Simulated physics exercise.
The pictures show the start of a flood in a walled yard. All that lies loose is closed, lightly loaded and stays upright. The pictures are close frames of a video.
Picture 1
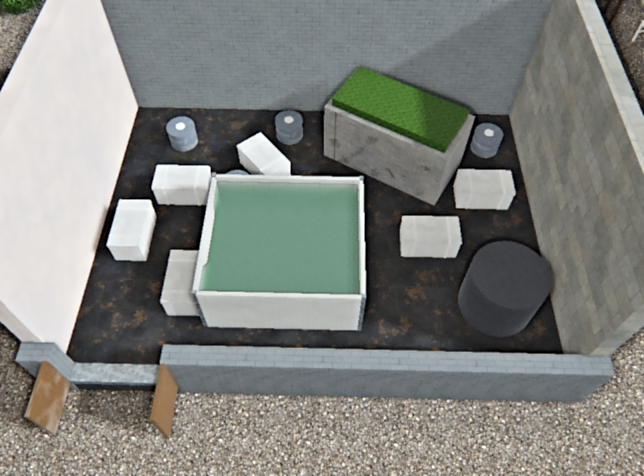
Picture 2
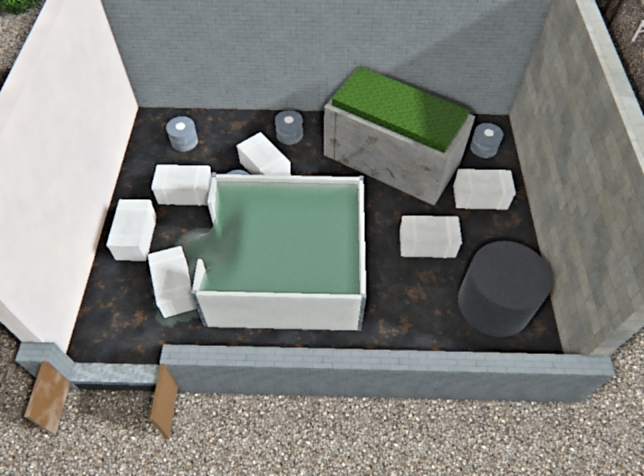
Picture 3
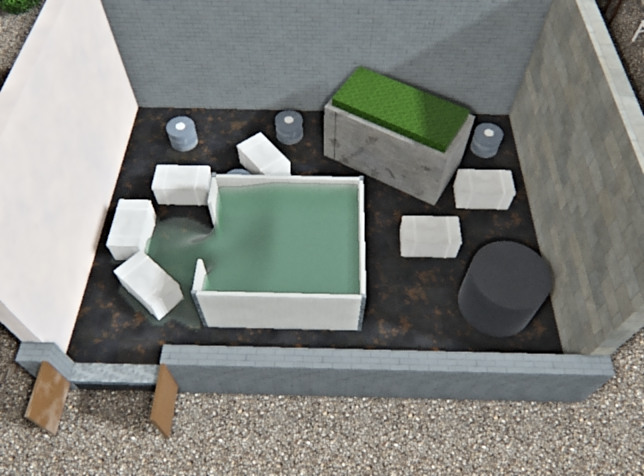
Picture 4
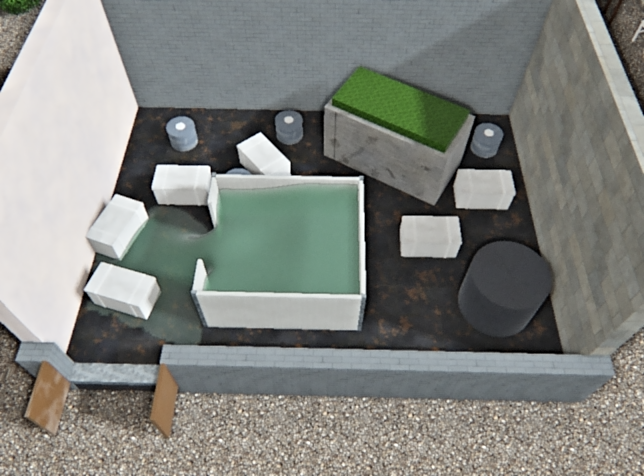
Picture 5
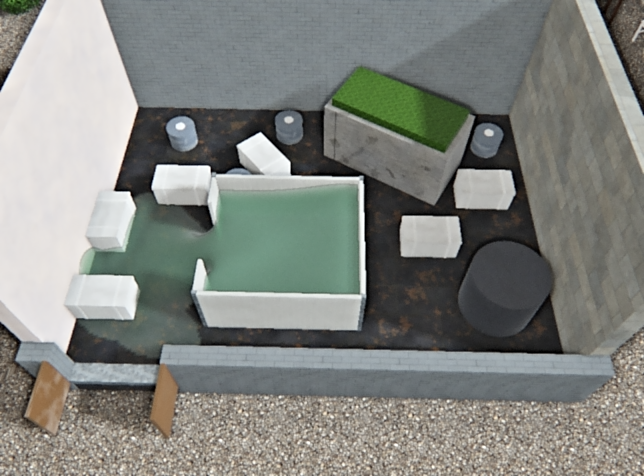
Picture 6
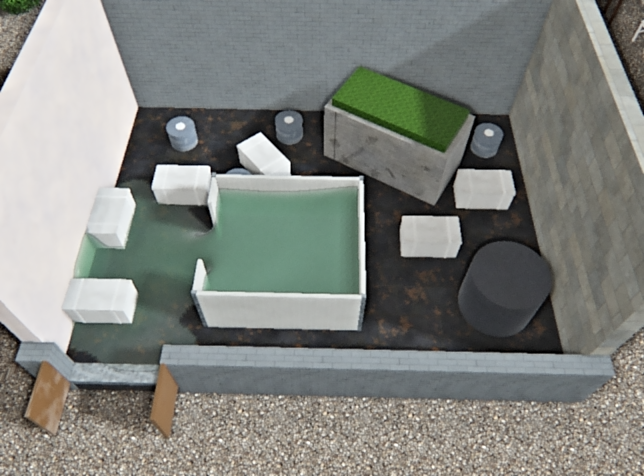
Green water pouring from the broken left side of a white-walled tank, pushing two white boxes leftward across a dark walled yard.
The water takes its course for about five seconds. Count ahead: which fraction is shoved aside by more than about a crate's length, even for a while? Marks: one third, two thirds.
Share: From one to two thirds.
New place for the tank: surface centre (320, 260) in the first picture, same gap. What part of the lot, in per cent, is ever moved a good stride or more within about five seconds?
Roughly 50 per cent.
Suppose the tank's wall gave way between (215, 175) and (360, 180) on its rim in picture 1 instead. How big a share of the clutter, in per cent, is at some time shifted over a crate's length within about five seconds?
Close to 90 %.
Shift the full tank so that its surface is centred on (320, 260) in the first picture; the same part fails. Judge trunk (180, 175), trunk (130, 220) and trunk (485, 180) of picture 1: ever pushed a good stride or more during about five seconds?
One after the other: Swept aside, shifted that much, short of that.
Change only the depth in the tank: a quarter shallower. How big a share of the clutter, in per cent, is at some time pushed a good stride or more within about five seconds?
Near 40 in a hundred.
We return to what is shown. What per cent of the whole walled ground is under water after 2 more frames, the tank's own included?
Near 25 in a hundred.
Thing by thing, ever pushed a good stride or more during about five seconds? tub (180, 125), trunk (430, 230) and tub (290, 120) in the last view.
As listed: Yes, short of that, yes.
A moment on, 1 of 10 are well off their spots; 1 afloat.
Next, 3 of 10 are well off their spots; 1 afloat.
Later, 5 of 10 are well off their spots; 3 afloat.
In the end, 5 of 10 are well off their spots, and 5 have been at some point; 4 afloat.
